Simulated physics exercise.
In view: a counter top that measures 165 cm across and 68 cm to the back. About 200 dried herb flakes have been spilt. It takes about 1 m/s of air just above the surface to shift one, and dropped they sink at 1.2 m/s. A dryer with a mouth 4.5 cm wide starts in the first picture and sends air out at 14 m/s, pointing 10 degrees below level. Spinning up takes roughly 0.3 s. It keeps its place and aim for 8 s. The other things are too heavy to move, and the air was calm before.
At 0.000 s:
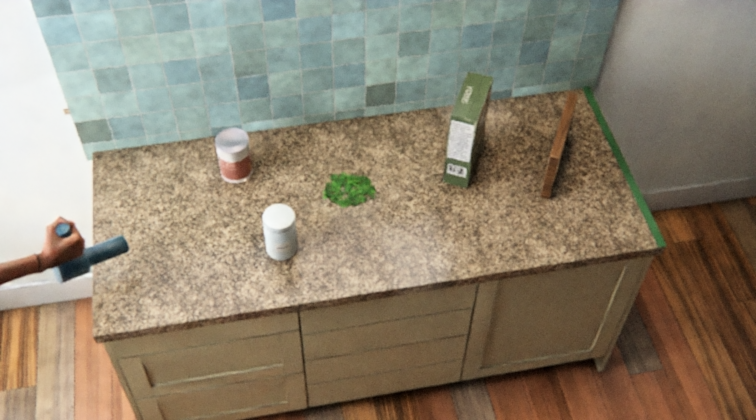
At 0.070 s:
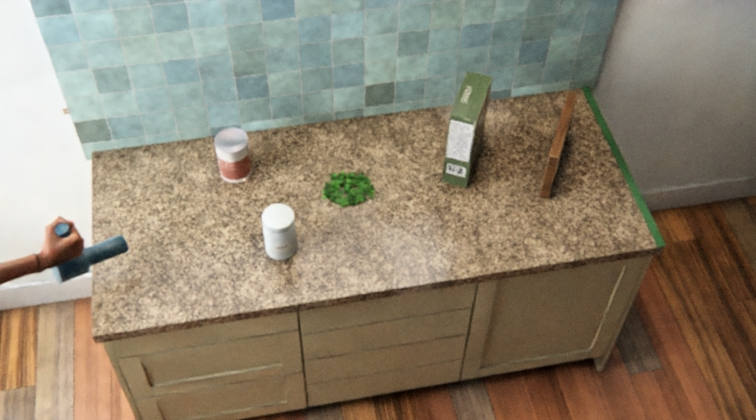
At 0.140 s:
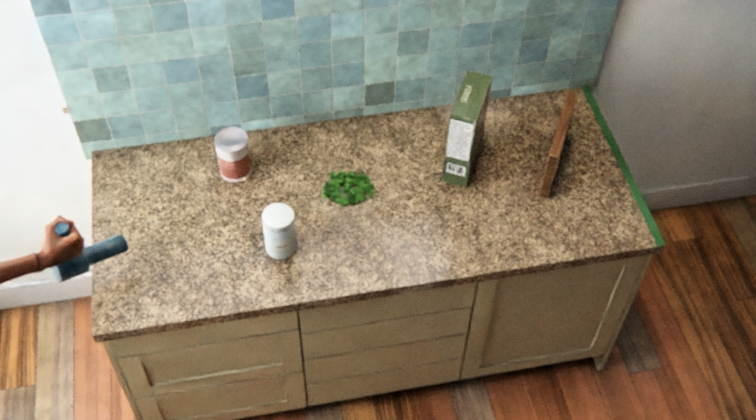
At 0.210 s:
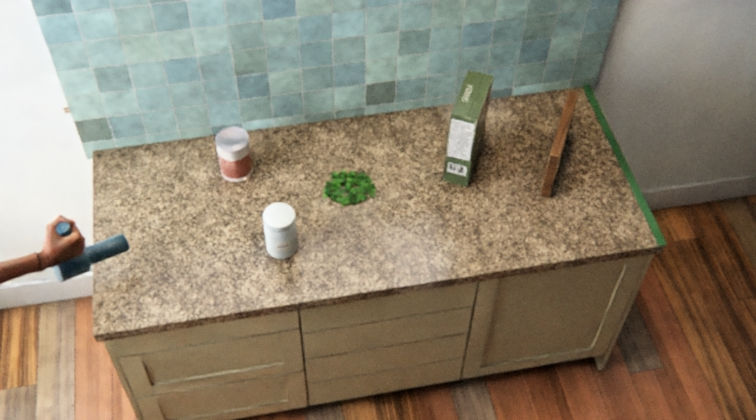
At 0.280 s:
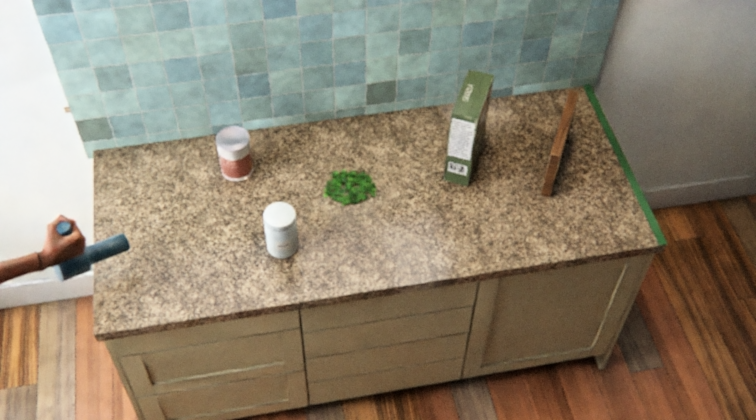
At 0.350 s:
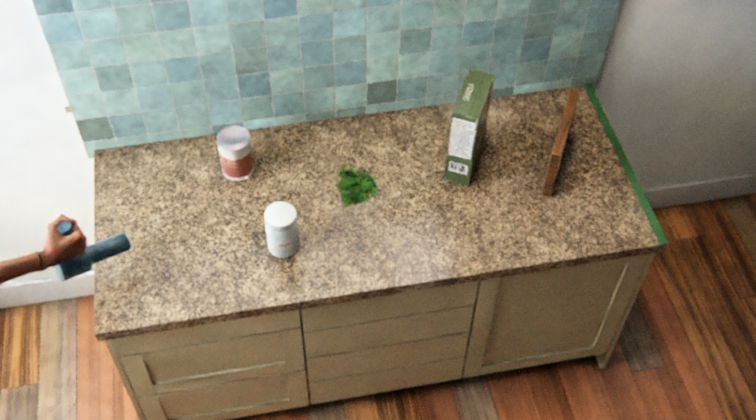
Green herb flakes lying still on a speckled counter, then shifting slightly right as a hand holds a blue dryer at left.
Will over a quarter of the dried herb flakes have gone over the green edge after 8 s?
More than a quarter over the green edge: Yes.
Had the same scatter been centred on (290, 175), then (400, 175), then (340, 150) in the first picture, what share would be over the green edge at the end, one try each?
In that order: 80 %, 60 %, 90 %.
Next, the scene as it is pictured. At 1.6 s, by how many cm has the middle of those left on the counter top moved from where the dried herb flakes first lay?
Roughly 55 cm.
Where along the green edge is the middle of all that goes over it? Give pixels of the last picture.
At about (598, 100).
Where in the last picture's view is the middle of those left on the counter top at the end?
At about (540, 171).
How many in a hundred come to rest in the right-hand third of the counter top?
About 50 %.
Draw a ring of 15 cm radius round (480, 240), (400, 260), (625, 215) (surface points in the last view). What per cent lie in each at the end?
In turn about 0 %, 0 %, 3 %.
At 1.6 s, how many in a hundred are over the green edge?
Near 20 %.
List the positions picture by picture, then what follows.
In the first picture, the middle of the dried herb flakes is near (350, 190), none has stirred yet and the mouth of the dryer is at (125, 243).
In the second picture, the middle of the dried herb flakes is near (350, 189), none has stirred yet and the green edge is centred on (624, 161).
In the third picture, the middle of the dried herb flakes is near (350, 188), none has stirred yet, the top of a jar is at (278, 215) and the top of a tin is at (231, 139).
In the fourth picture, the middle of the dried herb flakes is near (350, 188) and none has stirred yet.
In the fifth picture, the middle of the dried herb flakes is near (351, 187) and none has stirred yet.
In the sixth picture, the middle of the dried herb flakes is near (353, 185), the farthest in sight from the dryer is at (372, 178) and about 20 % have left their places.
After 1.6 s, 62 % are on the move or not yet settled, 18 % are over the green edge; the middle of those still in play is near (533, 170).
After 2.6 s, 49 % are on the move or not yet settled, 28 % are over the green edge; the middle of those still in play is near (520, 175).
After 4.4 s, 30 % are on the move or not yet settled, 40 % are over the green edge; the middle of those still in play is near (523, 173).
After 8.0 s, at the end, 45 % are over the green edge; the middle of those still in play is near (540, 171).
